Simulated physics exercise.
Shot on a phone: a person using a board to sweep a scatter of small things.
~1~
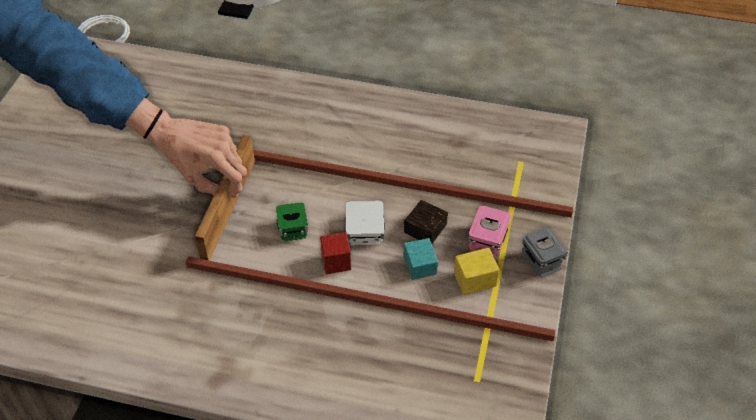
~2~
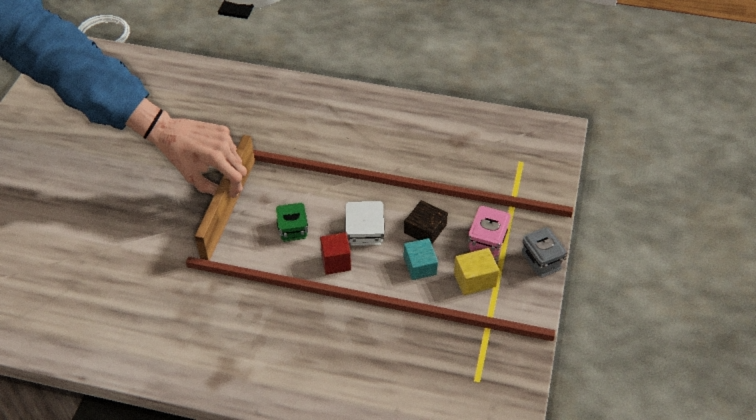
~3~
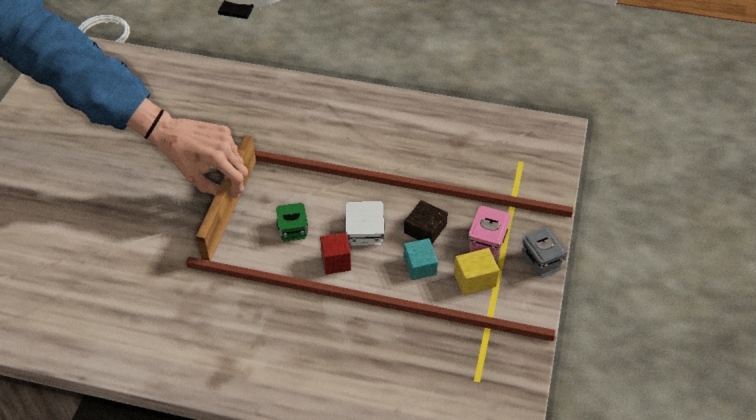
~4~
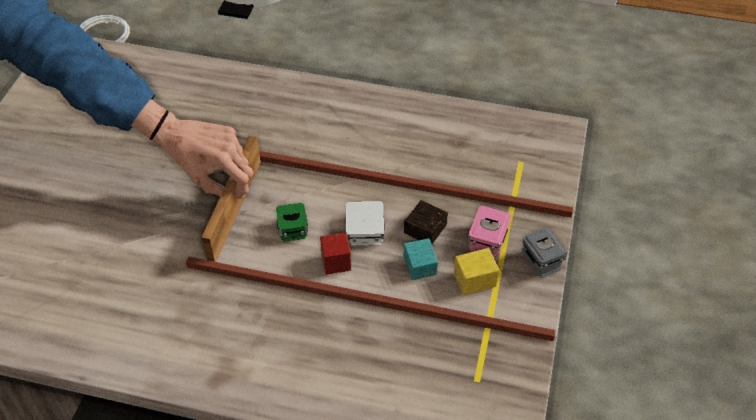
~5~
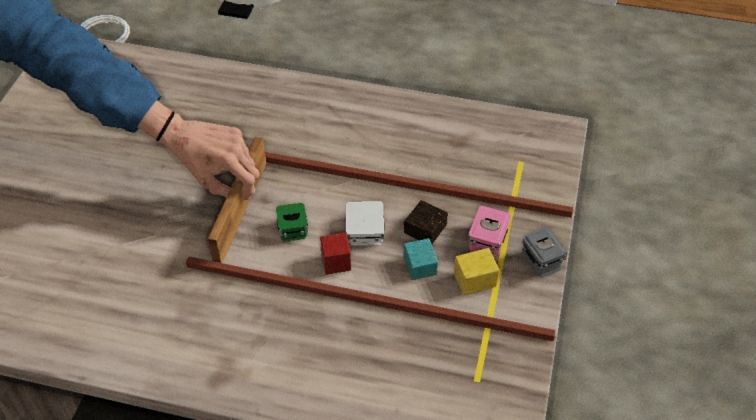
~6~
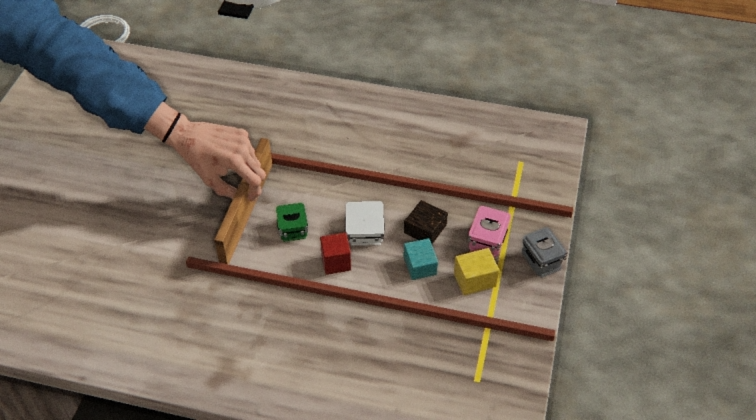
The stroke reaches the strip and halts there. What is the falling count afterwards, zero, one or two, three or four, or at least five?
Lost: A pair at most, not none.
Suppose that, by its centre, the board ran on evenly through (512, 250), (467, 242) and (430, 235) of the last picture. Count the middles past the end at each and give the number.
3, 0 and 0.
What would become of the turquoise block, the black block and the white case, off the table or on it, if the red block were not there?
Well, the turquoise block is still there, the black block is still there, and the white case is still there.
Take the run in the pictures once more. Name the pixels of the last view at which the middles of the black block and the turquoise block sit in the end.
One ends up near (527, 216) and the other near (539, 290).
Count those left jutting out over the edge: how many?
I'd put it at 1.
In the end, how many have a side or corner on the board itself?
That would be 4 of them.
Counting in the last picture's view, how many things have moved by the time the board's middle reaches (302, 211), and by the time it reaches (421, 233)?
Well, it's 1 at the first one and 7 at the second.
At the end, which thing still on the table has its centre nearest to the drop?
Result: Pink case.
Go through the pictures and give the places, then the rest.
Grey case (543, 252); pink case (489, 232); yellow block (476, 271); board (227, 197); tape (501, 261), in the first picture.
Pink case (489, 232); green case (292, 223), in the second picture.
Yellow block (476, 272); black block (426, 223), in the third picture.
Grey case (543, 252); board (233, 198), in the fourth picture.
Pink case (489, 232); white case (365, 224), in the fifth picture.
Grey case (543, 252); pink case (489, 232); yellow block (476, 272); board (245, 200); tape (501, 261), in the sixth picture.
Soon after, none off yet; grey case at rest near (543, 252); pink case at rest near (489, 232); yellow block at rest near (476, 272).
In the end, the number that fall off is one or two; gone, yellow block and grey case.
